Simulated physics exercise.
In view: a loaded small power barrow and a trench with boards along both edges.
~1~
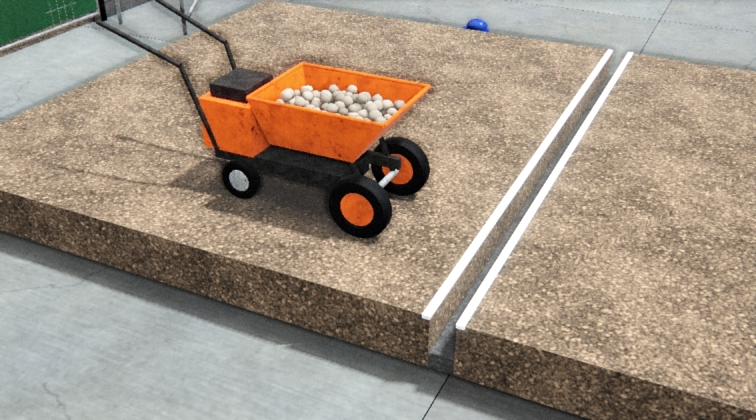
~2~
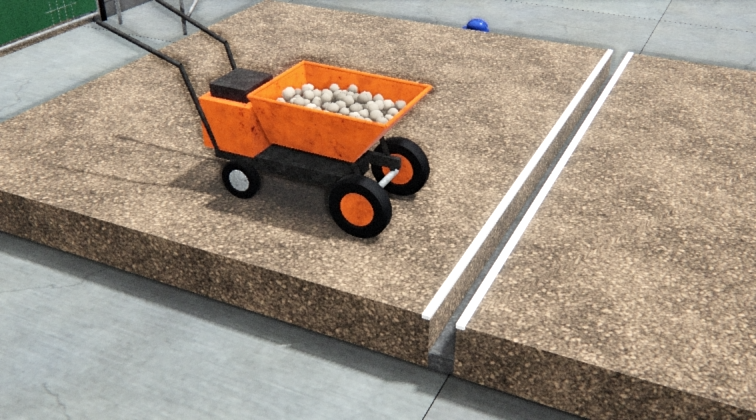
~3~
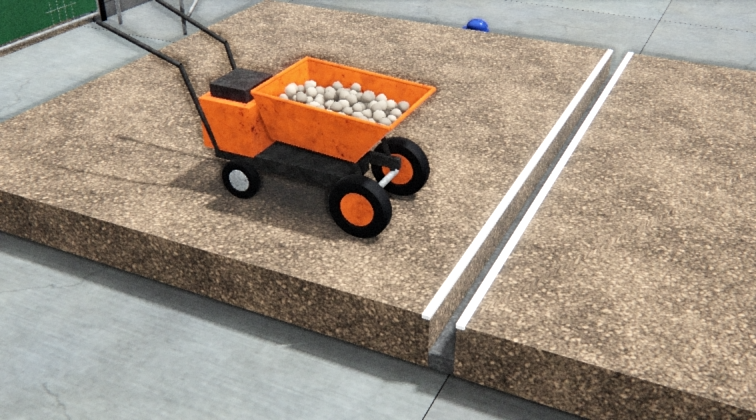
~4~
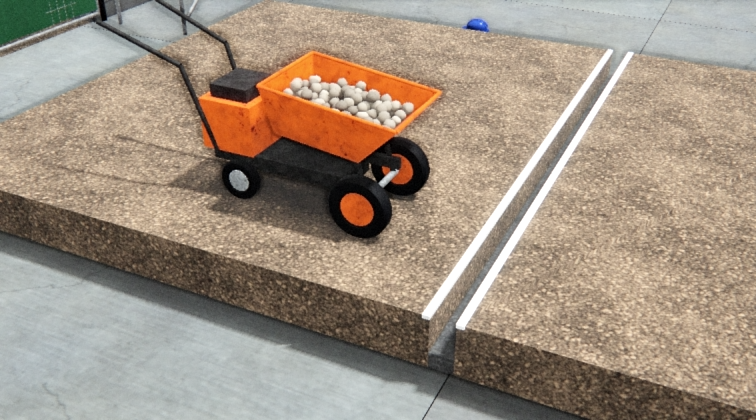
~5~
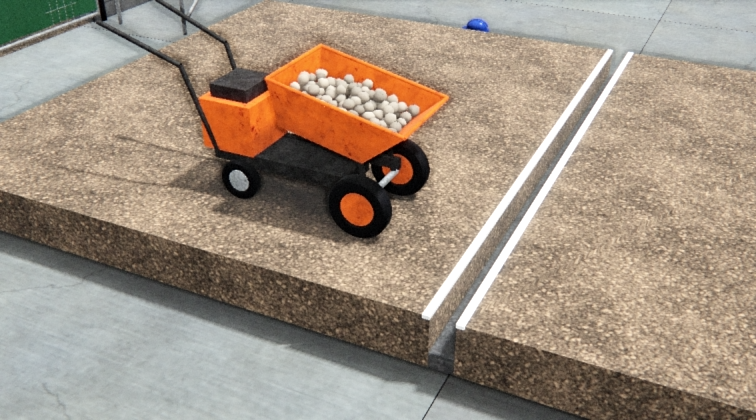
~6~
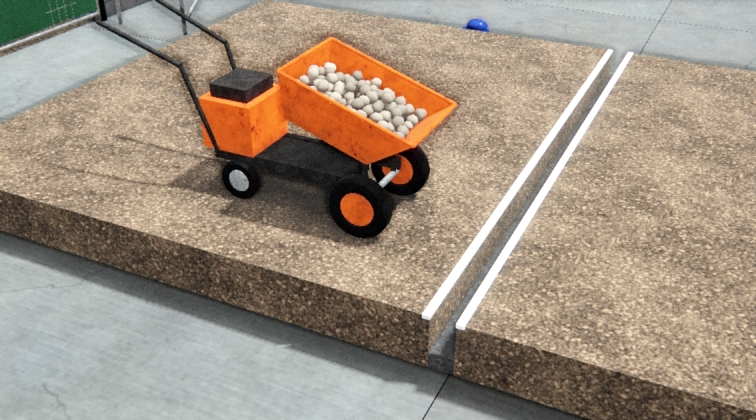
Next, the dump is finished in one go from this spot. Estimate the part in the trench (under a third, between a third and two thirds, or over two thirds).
Between the edges lies from one third to two thirds of the load.
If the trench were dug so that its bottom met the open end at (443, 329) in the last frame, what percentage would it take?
Roughly 30 in a hundred.
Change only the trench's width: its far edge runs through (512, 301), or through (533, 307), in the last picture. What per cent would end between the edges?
About 90 and 90 per cent.
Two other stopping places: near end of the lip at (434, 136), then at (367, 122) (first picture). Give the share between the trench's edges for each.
Near 0 % and 50 %.
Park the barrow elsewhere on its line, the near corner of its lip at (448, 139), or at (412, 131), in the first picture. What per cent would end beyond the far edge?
Roughly 80 per cent, and 70 per cent.
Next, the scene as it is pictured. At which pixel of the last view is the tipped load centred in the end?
At about (501, 243).
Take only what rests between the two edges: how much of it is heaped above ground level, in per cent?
Near 15 %.
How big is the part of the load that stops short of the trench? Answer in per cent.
Roughly 10 in a hundred.
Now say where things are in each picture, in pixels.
Lip of the skip at (384, 126), level; top of the load at (339, 107), river pebbles; first edge of the trench at (448, 284); far edge at (481, 293), the trench under half as wide as the skip, and about as deep as wide, in the first picture.
Lip of the skip at (385, 127), level; top of the load at (340, 106), in the second picture.
Lip of the skip at (390, 129), tipped barely; top of the load at (328, 96), in the third picture.
Lip of the skip at (396, 133), tipped a little; top of the load at (324, 99), in the fourth picture.
Lip of the skip at (404, 139), tipped a little; top of the load at (320, 93), in the fifth picture.
Lip of the skip at (413, 146), tipped clearly; top of the load at (328, 88); first edge of the trench at (448, 284); far edge at (481, 293), in the sixth picture.
Soon after the last picture, skip tipped steeply; all in the skip.
A little later, skip tipped right over; about two thirds in the skip; a stray few short of the trench; about a quarter in or heaped over the trench; a stray few beyond it; a small part falling.
Later still, skip tipped right over; a small part in the skip; a small part short of the trench; about half in or heaped over the trench; about a quarter beyond it.
By the end, skip tipped right over; a small part in the skip; a small part short of the trench; about half in or heaped over the trench; about a quarter beyond it.
